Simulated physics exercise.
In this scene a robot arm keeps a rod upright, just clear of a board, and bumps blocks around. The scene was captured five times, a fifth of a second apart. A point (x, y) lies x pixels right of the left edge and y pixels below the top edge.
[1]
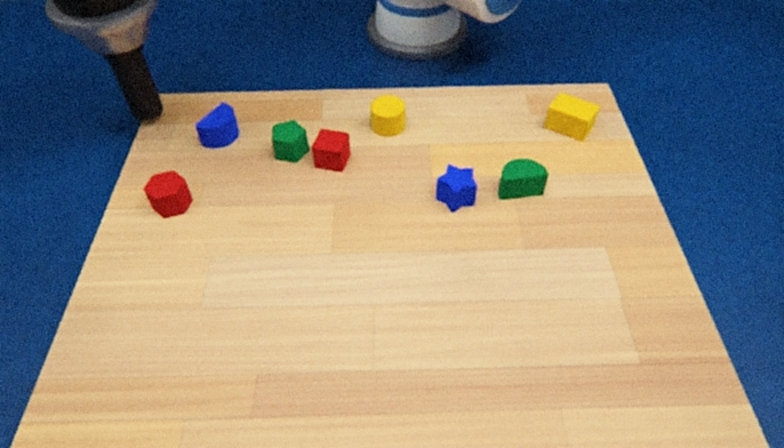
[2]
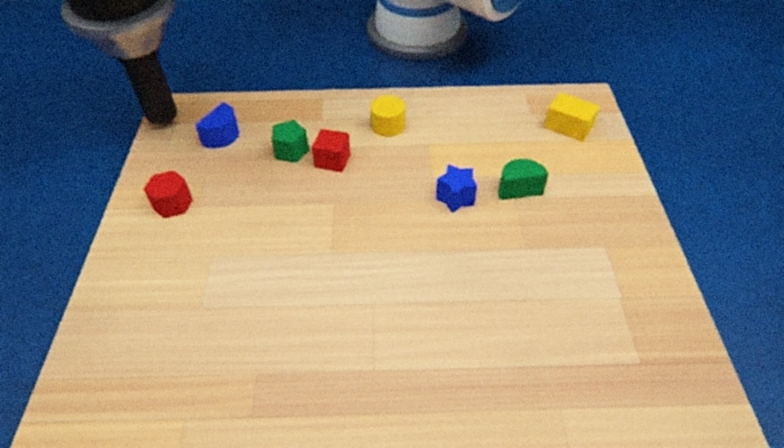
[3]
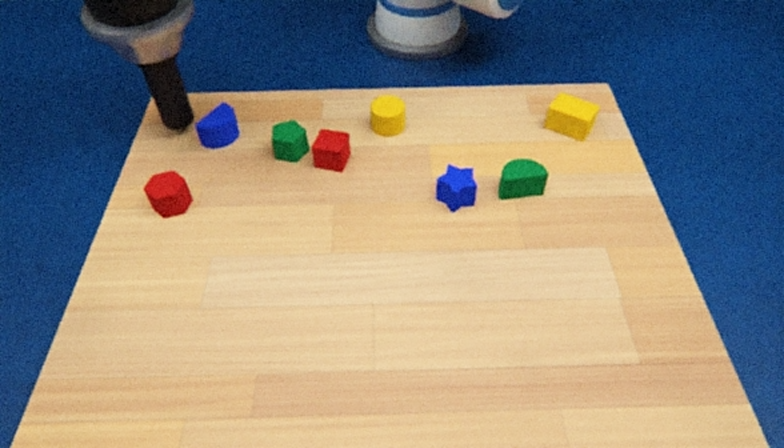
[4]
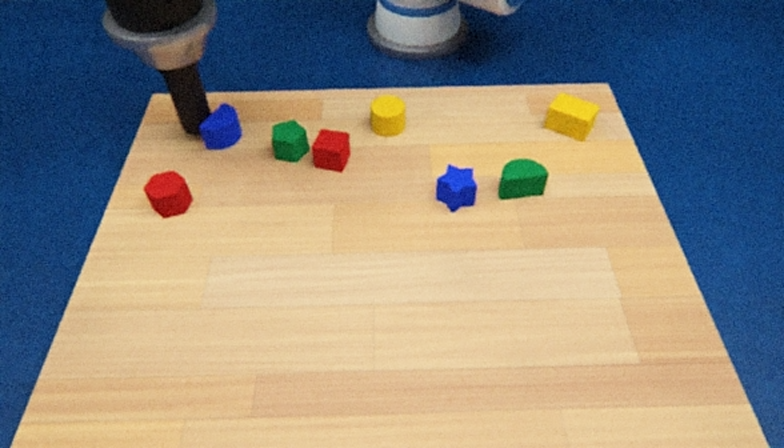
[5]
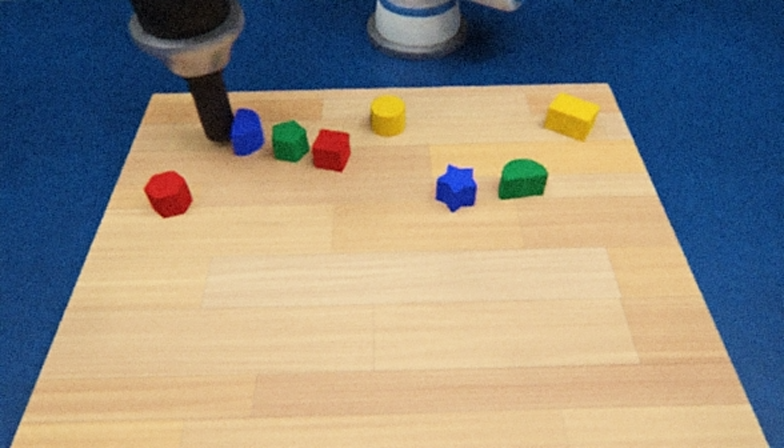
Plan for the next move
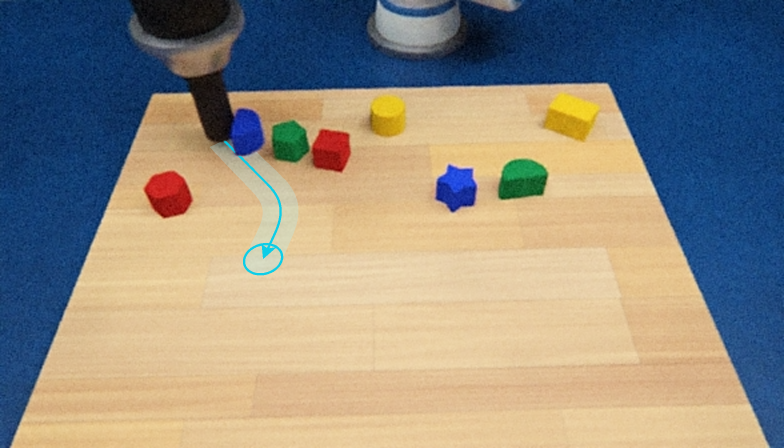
A dark rod on a robot arm moved right across the back left of a wooden board, met the blue half-round block and pushed it toward the green one, while the other blocks stayed still.
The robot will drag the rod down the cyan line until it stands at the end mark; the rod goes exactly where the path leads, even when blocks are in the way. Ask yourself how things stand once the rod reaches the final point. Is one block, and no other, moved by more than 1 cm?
Yes, I think so.
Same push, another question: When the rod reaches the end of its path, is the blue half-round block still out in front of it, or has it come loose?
It slides aside on the way.
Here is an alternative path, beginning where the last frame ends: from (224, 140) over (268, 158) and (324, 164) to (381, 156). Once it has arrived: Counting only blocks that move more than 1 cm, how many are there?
I'd put the number at three or more.
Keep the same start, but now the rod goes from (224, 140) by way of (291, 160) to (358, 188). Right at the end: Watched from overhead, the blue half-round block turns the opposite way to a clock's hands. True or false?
True - the claim holds.
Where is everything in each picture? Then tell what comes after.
Rod's lower end at (149, 112); blue half-round block at (217, 116); green pentagon at (287, 131); red four-sided block at (330, 140), in the first picture.
Rod at (163, 116); blocks still, in the second picture.
Rod at (179, 121); blocks still, in the third picture.
Rod at (199, 126); blue half-round block at (220, 117), in the fourth picture.
Rod at (222, 133); blue half-round block at (245, 121); green pentagon at (287, 131); red four-sided block at (330, 140), in the fifth picture.
Drawn move, from (224, 140) through (254, 171) and (280, 208) to (263, 259).
What follows on the original path. One third of the way, rod at (252, 164); blue half-round block at (260, 123), turned 35° anticlockwise; green pentagon at (290, 130).
Two thirds of the way, rod at (279, 201); blue half-round block at (260, 123), turned 35° anticlockwise; green pentagon at (290, 130).
At the end, rod at (261, 252); blue half-round block at (260, 123), turned 35° anticlockwise; green pentagon at (290, 130); red four-sided block still.
